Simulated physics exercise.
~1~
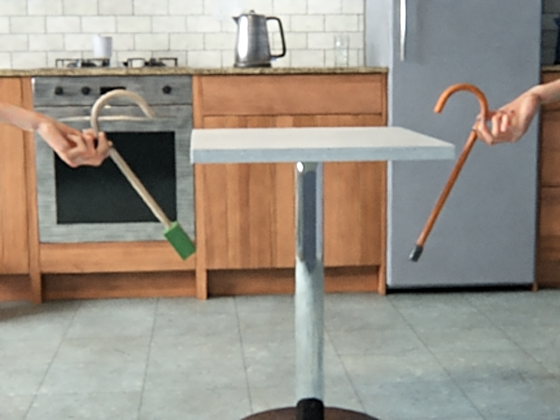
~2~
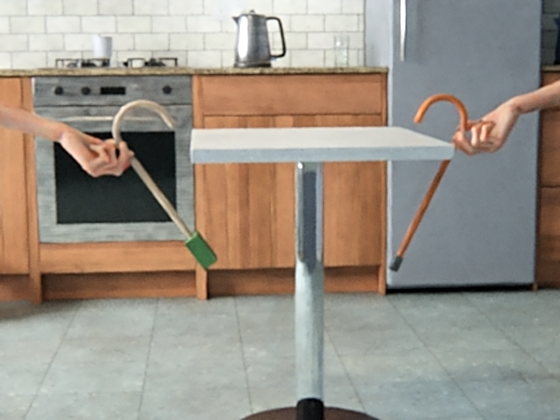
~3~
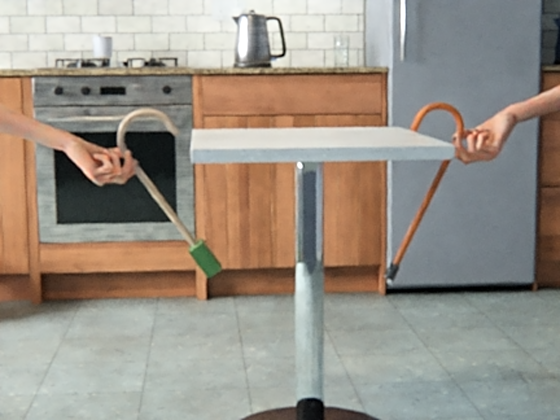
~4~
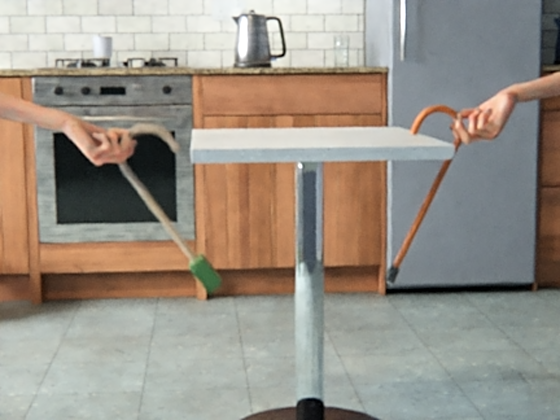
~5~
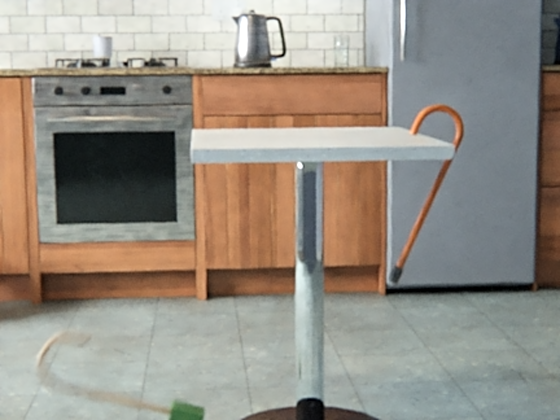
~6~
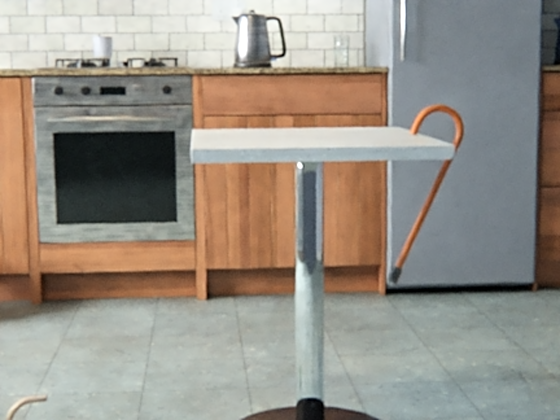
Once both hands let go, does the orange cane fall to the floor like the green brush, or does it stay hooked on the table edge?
The orange cane stays hooked on the right edge of the table. Only the green brush falls to the floor.
